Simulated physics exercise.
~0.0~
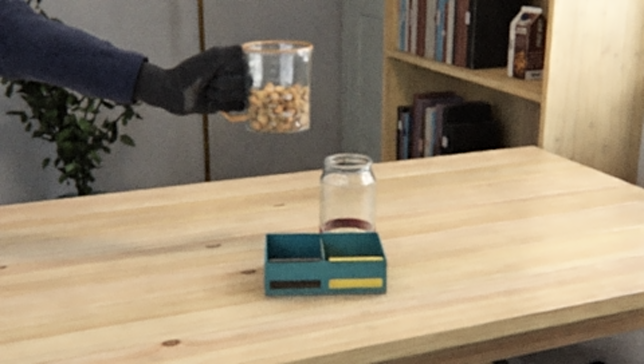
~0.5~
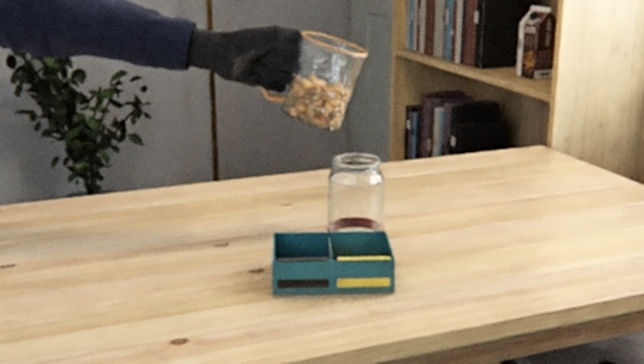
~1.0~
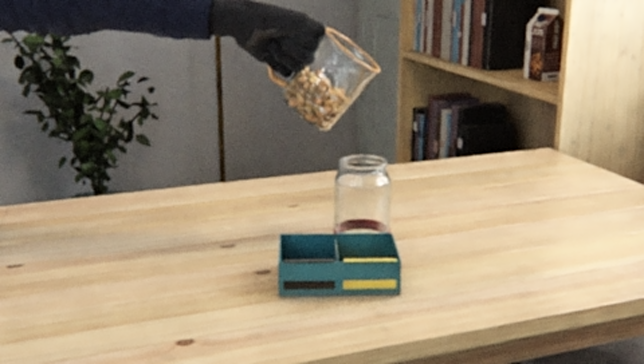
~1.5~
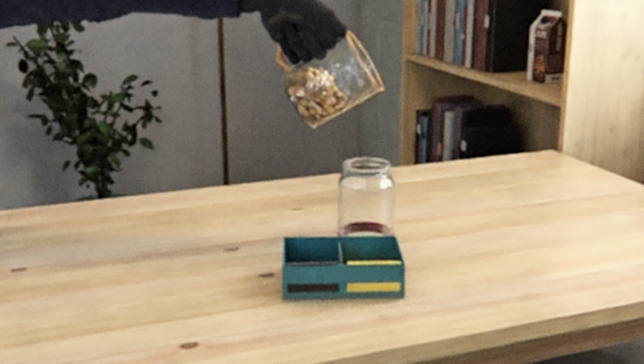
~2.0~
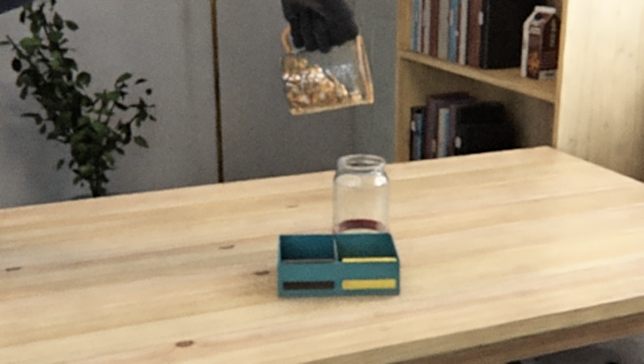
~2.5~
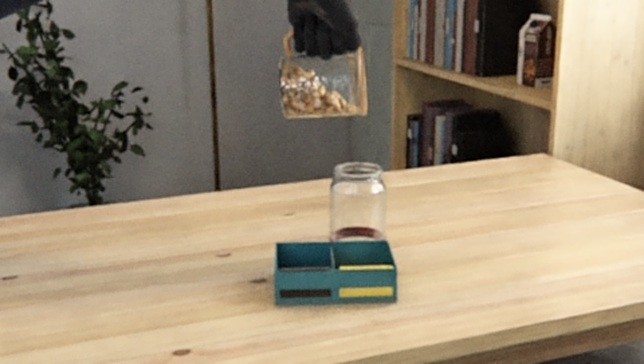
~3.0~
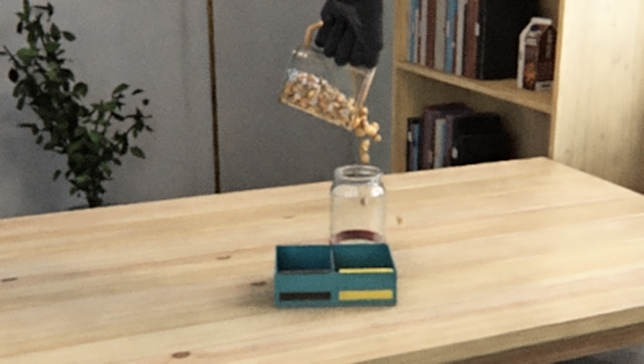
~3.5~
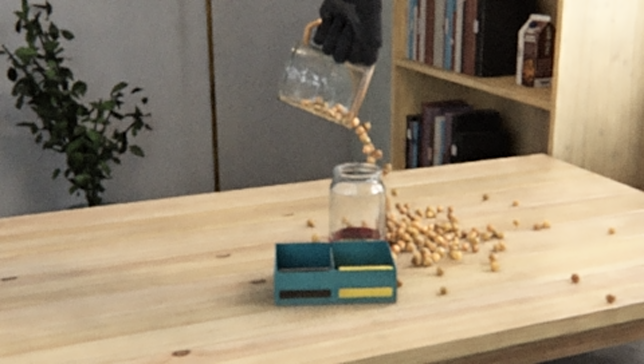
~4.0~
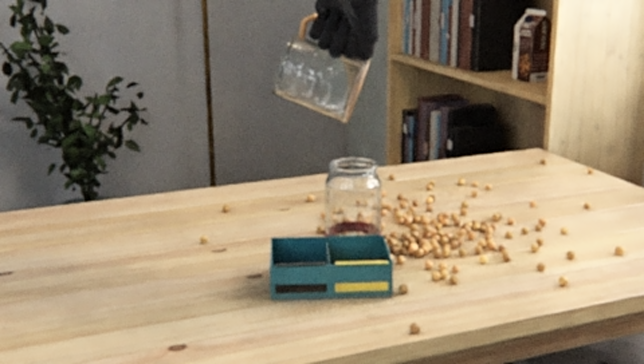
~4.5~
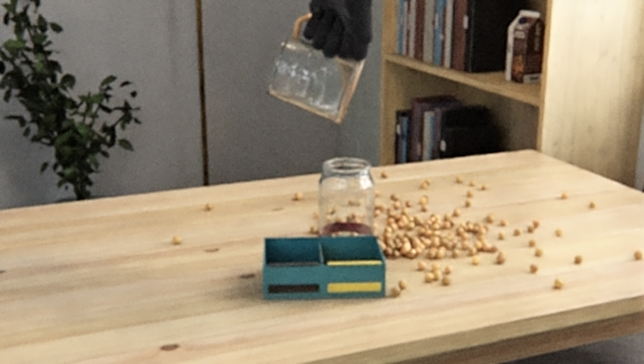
In this clip, a gloved hand moves a clear jug of wooden beads to the right above a table, tips it, pauses, then tilts further, and the beads pour down beside an open glass jar, ending scattered across the tabletop behind a teal two-section tin.
